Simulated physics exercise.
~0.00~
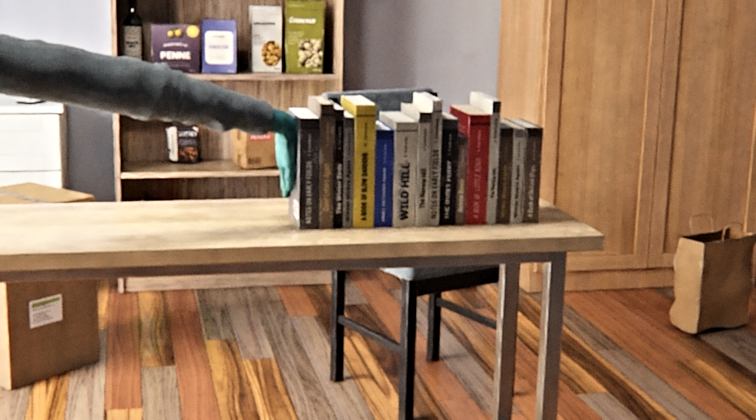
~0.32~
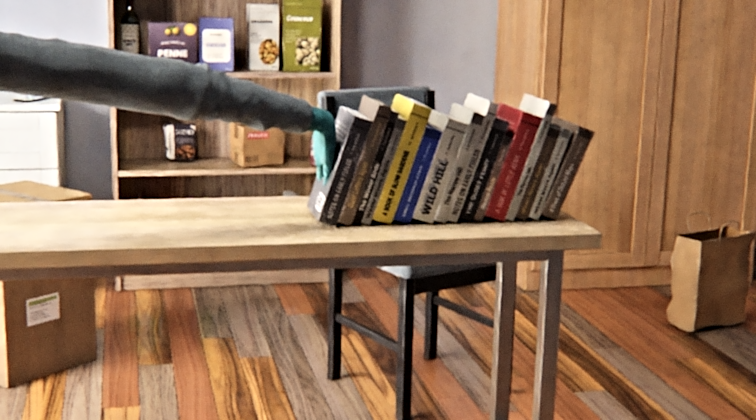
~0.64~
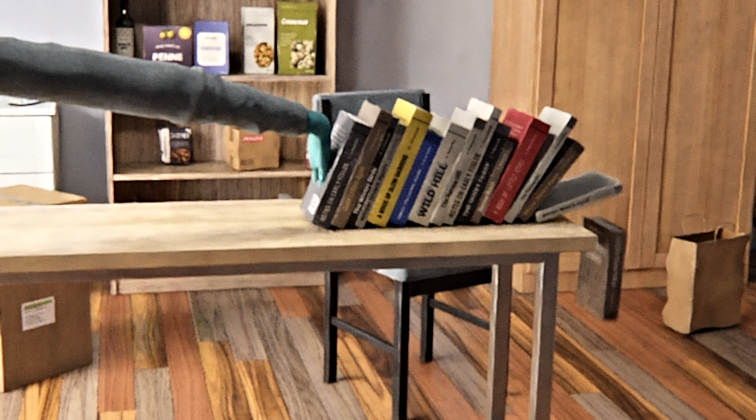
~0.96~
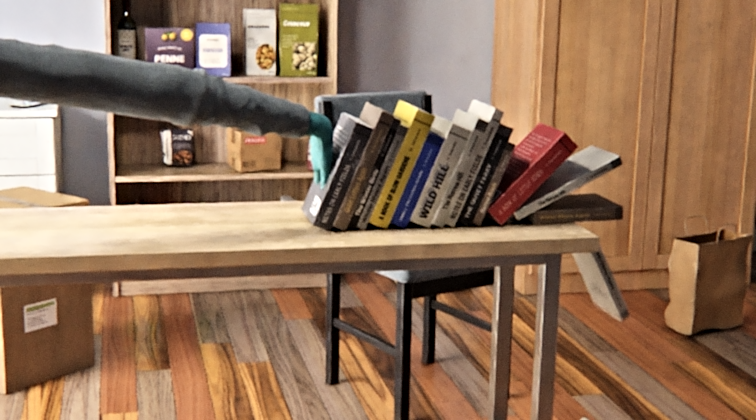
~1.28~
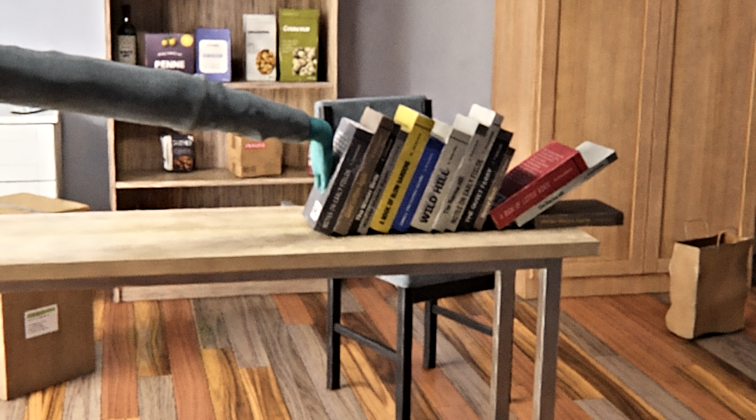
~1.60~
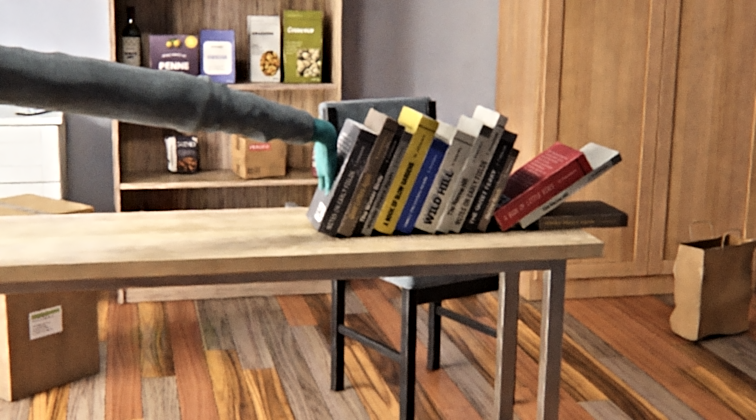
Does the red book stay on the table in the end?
Yes, the red book stays on the table. It ends up leaning far over to the right near the end of the table.
